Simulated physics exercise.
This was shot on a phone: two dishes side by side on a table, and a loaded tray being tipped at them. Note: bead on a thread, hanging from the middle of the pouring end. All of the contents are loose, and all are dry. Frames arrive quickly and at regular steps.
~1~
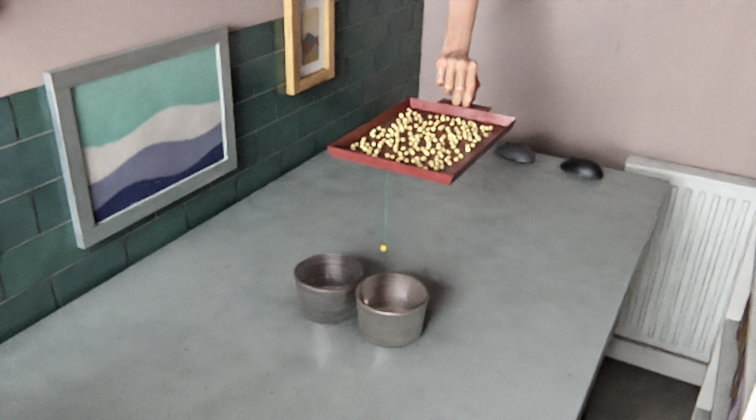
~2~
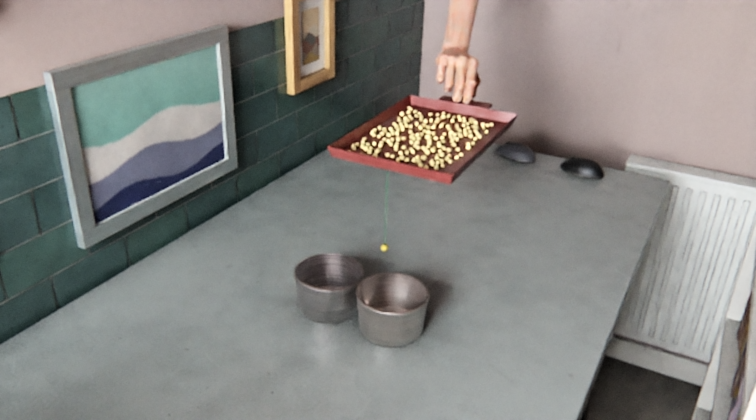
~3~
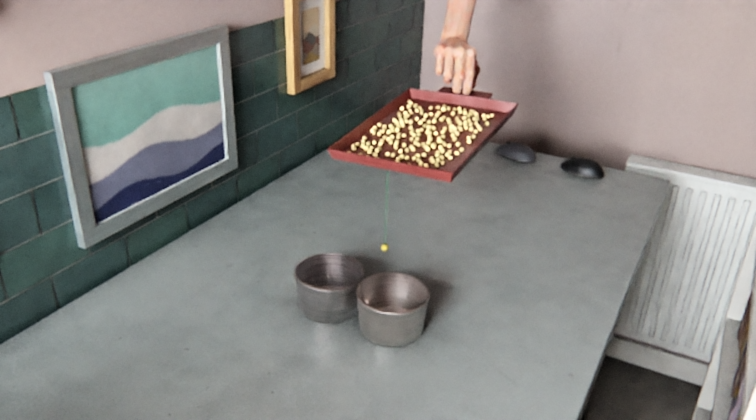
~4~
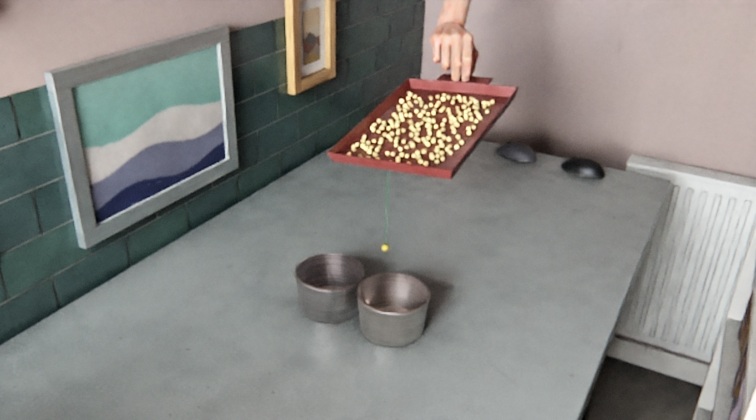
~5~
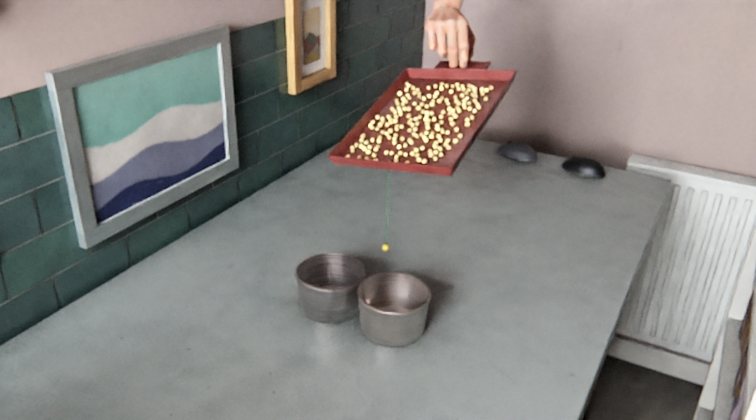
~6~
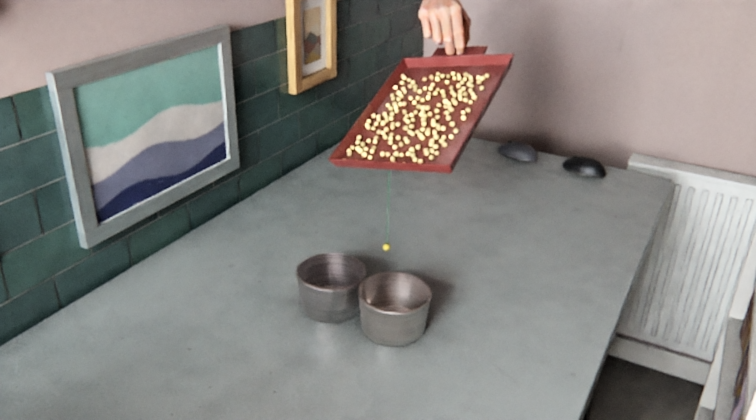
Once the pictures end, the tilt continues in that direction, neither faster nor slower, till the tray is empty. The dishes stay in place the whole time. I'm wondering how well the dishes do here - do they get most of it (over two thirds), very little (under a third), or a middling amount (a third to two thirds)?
They get very little, under a third.
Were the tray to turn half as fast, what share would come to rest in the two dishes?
I'd put it near 0 per cent.
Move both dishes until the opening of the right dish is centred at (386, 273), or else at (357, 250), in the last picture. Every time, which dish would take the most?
Well, the first time it's the one placed on the left, and the second time it's the one placed on the right.
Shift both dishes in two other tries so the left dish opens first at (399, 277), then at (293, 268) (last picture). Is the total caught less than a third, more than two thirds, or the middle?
First: Under a third; second: Below one third.
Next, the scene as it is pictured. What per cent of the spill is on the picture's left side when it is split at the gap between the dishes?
Around 80 percent of the pieces.
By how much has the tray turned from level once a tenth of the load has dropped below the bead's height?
70°.
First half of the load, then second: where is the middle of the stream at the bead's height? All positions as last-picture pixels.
The opening part goes through (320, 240); what follows goes through (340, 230).
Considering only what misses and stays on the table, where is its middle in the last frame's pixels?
Check roughly (308, 273) and you'll find the middle.
Soon, tray tipped steeply; about two thirds on the tray; a stray few in the left dish; a stray few outside both; about a third in the air.
A while on, tray tipped past a quarter turn; a small part on the tray; a small part in the left dish; about two thirds outside both; a small part in the air.
Towards the end, tray tipped past a quarter turn; a small part in the left dish; most outside both.
Finally, tray tipped past a quarter turn; none in the right dish; a small part in the left dish; most outside both.
